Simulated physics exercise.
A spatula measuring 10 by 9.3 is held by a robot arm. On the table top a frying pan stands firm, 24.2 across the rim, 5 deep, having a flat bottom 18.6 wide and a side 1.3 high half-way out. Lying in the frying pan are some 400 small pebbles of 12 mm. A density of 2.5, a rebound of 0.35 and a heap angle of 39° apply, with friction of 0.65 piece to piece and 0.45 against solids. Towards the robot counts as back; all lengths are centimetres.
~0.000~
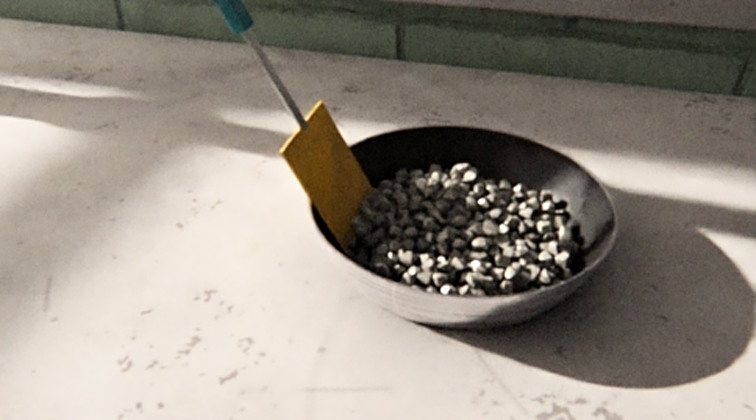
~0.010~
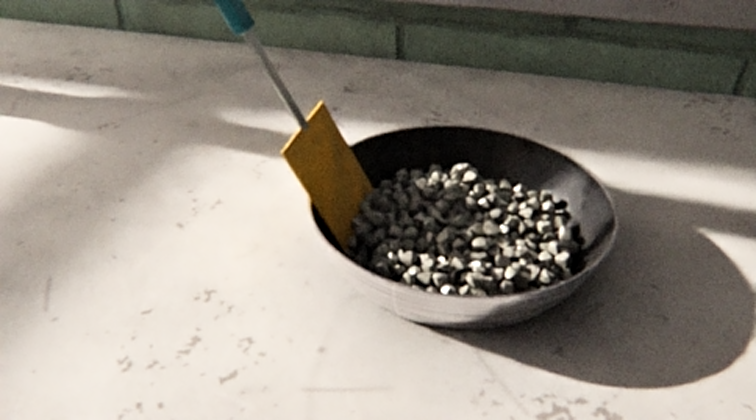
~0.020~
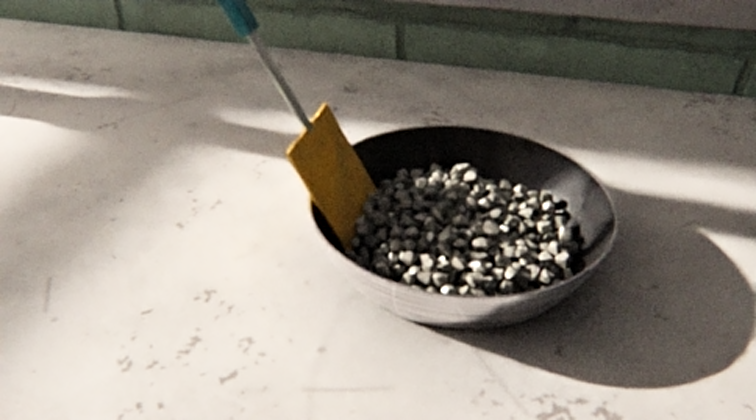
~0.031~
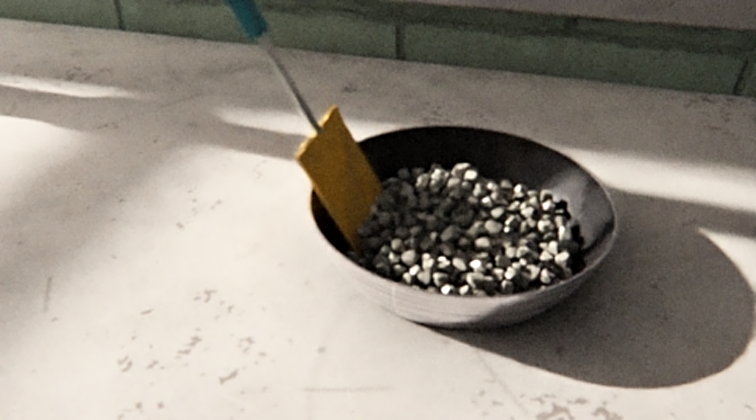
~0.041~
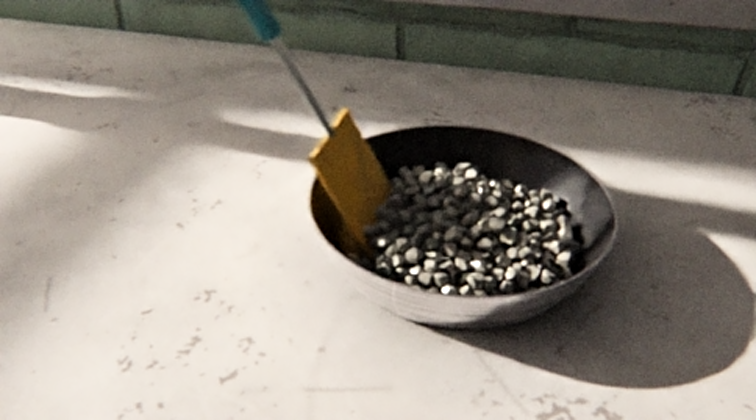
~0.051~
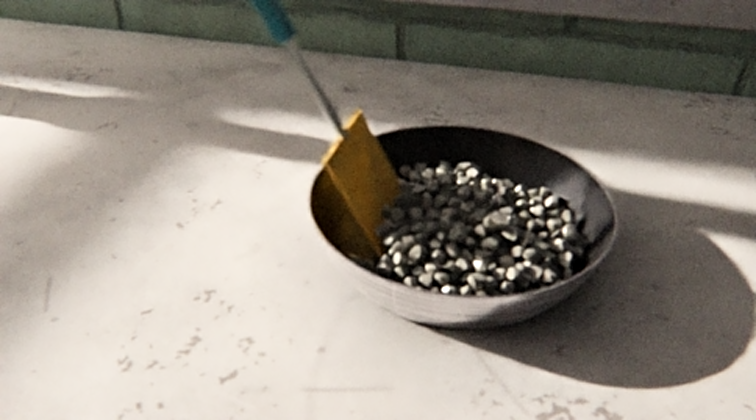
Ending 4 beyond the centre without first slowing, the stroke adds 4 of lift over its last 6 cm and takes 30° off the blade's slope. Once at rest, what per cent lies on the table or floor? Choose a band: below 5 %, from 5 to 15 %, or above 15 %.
That share falls between 5 and 15 %.
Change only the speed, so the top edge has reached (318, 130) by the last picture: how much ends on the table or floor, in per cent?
My guess is around 0 percent.
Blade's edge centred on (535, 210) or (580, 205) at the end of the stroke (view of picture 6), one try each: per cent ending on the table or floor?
Respectively some 15 and 35 percent end on the table or floor.
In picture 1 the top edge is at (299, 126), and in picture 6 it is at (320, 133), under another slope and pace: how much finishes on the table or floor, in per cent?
Roughly 0 %.
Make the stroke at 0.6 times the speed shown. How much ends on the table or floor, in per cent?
Estimate: Close to 0 %.
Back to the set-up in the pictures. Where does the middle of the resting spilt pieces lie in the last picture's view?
Approximately at (735, 295).
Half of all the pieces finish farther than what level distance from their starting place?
Some 4 centimetres.
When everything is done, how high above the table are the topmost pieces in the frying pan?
About 6.0 cm.
After 0.08 s, sloping 60°, highest piece 6 above the table; 402 in the frying pan.
After 0.10 s, sloping 49°, highest piece 6 above the table; 402 in the frying pan.
After 0.31 s, sloping 31°, highest piece 6 above the table; 359 in the frying pan, 36 on the table or floor, 7 on the blade or in flight.
After 1.36 s, sloping 31°, highest piece 5 above the table; 359 in the frying pan, 43 on the table or floor.
At rest, 359 in the frying pan, 43 on the table or floor. That is 11 % on the table or floor.
